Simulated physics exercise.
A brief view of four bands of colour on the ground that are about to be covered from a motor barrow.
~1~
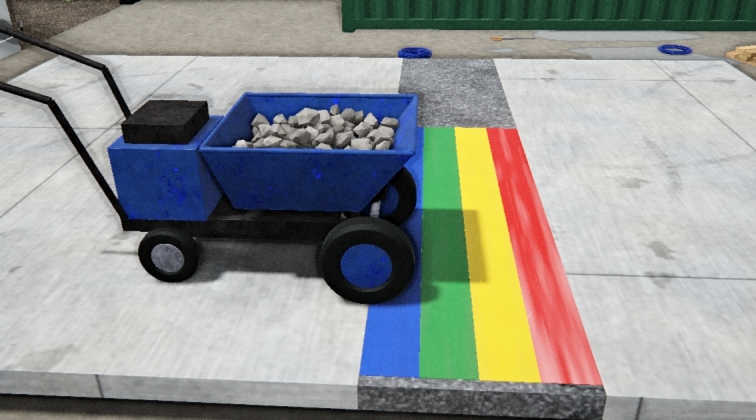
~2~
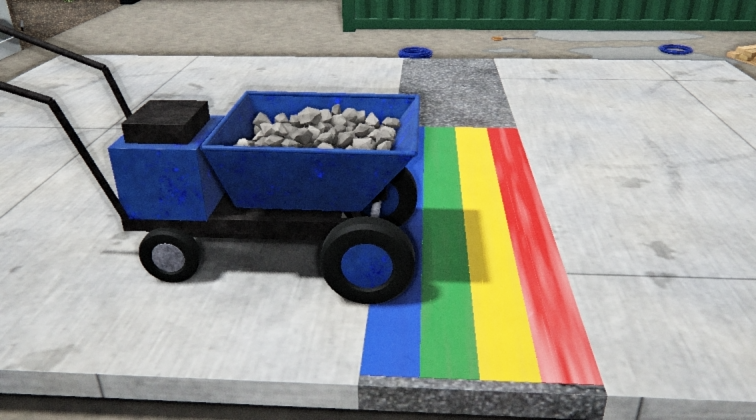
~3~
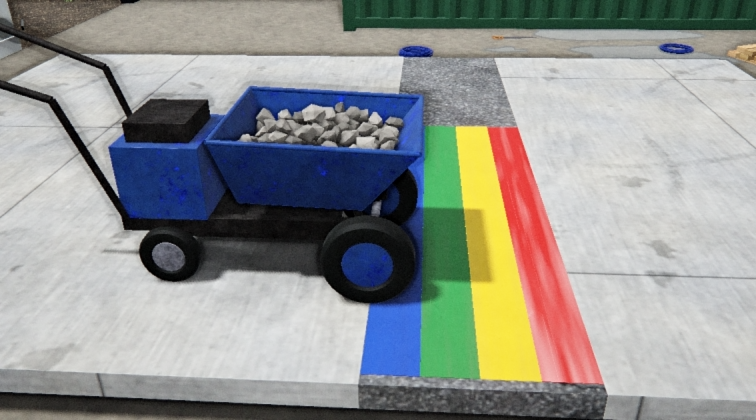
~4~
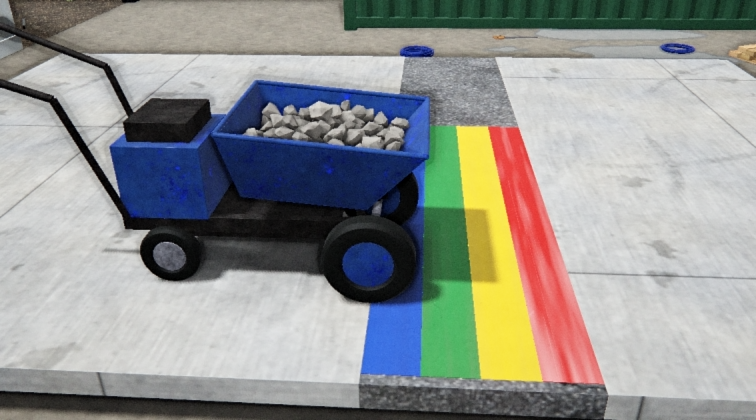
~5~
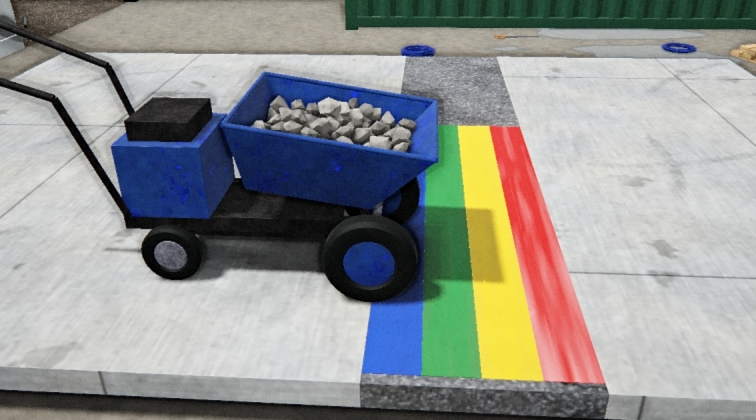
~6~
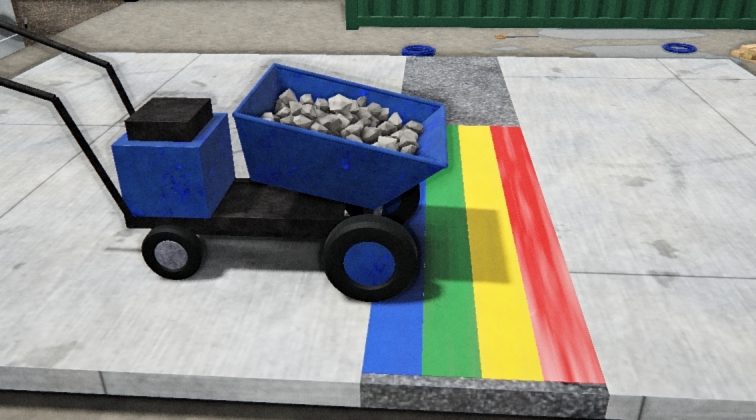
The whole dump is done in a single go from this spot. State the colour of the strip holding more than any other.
It is red.
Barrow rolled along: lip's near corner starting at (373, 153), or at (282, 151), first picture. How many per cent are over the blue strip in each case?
In order: About 0 % and 40 %.
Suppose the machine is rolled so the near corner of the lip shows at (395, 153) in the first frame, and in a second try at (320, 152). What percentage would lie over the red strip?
30 % and 10 %.
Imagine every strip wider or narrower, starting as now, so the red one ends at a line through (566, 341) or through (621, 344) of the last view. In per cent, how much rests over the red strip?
40 % and 30 %.
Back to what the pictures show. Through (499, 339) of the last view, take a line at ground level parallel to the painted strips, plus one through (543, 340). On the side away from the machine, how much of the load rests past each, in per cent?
Some 80 and some 60 per cent, respectively.
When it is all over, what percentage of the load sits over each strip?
Blue strip about 0 per cent, green strip about 0 per cent, yellow strip about 25 per cent, red strip about 40 per cent.
Just after the last frame, skip tipped well over; every one in the skip.
A moment on, skip tipped steeply; almost all in the skip; about a tenth over the yellow strip; just a few over the red strip; just a few falling; just a few off the paint.
Further on, skip tipped right over; roughly a quarter in the skip; roughly a quarter over the yellow strip; roughly a third over the red strip; roughly a quarter off the paint.
When it is over, skip tipped right over; about a tenth in the skip; not one over the blue strip; just a few over the green strip; roughly a quarter over the yellow strip; roughly a third over the red strip; roughly a quarter off the paint.
